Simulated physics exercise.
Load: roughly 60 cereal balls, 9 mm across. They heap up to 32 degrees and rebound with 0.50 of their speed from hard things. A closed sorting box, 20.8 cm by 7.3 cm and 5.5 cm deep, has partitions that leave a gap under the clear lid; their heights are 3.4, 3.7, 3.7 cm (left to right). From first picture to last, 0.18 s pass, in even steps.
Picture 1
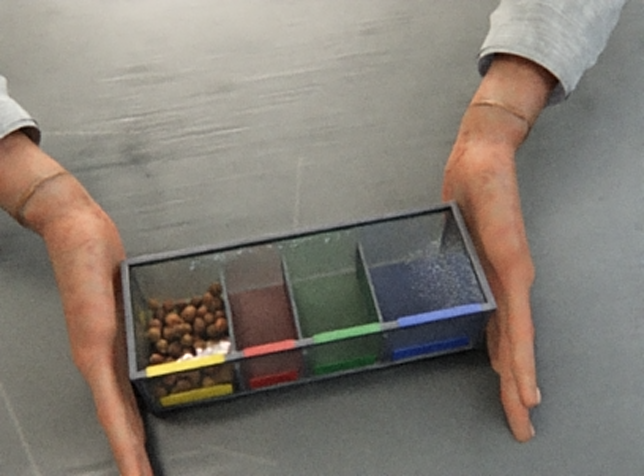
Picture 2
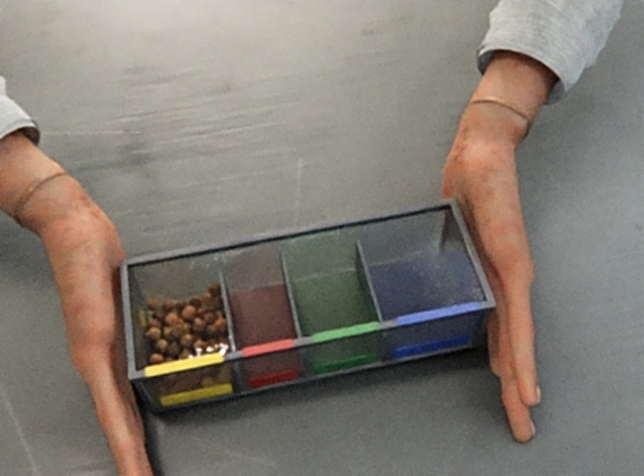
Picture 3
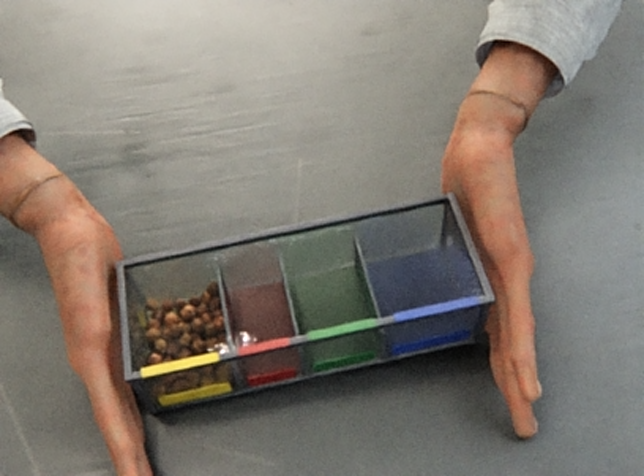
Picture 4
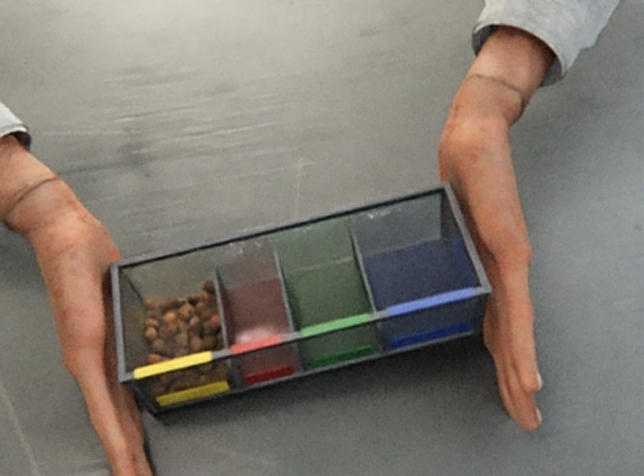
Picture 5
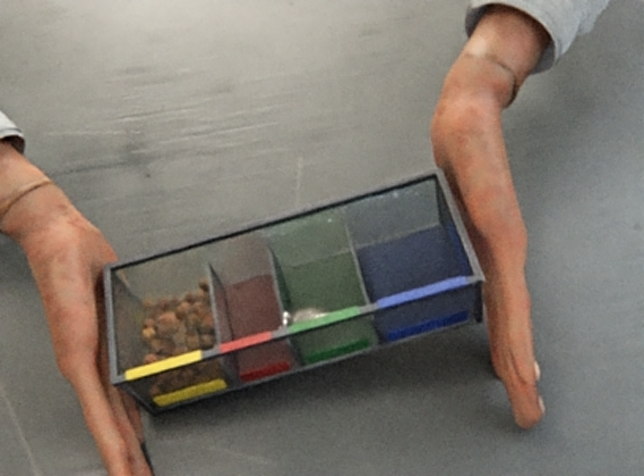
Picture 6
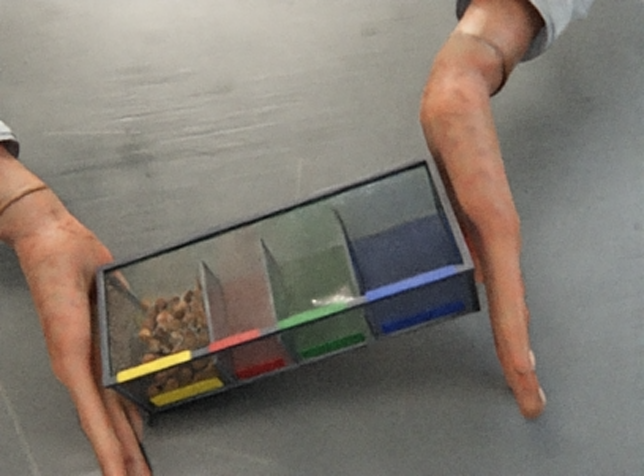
At first, two hands hold a clear sorting box with yellow, red, green and blue sections nearly level on a grey surface, brown cereal balls filling only the yellow section. Then the right hand gradually raises its end, tilting the box down toward the left, while the balls stay in the yellow section.
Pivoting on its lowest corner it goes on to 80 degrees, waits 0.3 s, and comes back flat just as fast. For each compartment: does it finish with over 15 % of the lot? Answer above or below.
Red: Below, blue: Below, green: Below, yellow: Above.
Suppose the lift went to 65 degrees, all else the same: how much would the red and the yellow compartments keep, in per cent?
Then: Red 0; yellow 100.
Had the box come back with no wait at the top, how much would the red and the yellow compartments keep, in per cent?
Then: Red 0; yellow 100.
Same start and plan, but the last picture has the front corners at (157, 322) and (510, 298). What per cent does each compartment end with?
Red 0; blue 10; green 5; yellow 85.
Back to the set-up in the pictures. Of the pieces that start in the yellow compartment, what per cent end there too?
Roughly 100 per cent.
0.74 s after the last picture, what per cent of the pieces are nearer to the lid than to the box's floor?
Some 10 per cent.
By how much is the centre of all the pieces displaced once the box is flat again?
Some 1.0 cm.
Then, 0.74 s after the last picture, tilt 80 degrees; yellow 100 %.
Then, 1.24 s after the last picture, tilt 44 degrees; yellow 100 %.
Then, 1.80 s after the last picture, tilt 0 degrees; yellow 100 %.
In the end, red 0 %, blue 0 %, green 0 %, yellow 100 %.
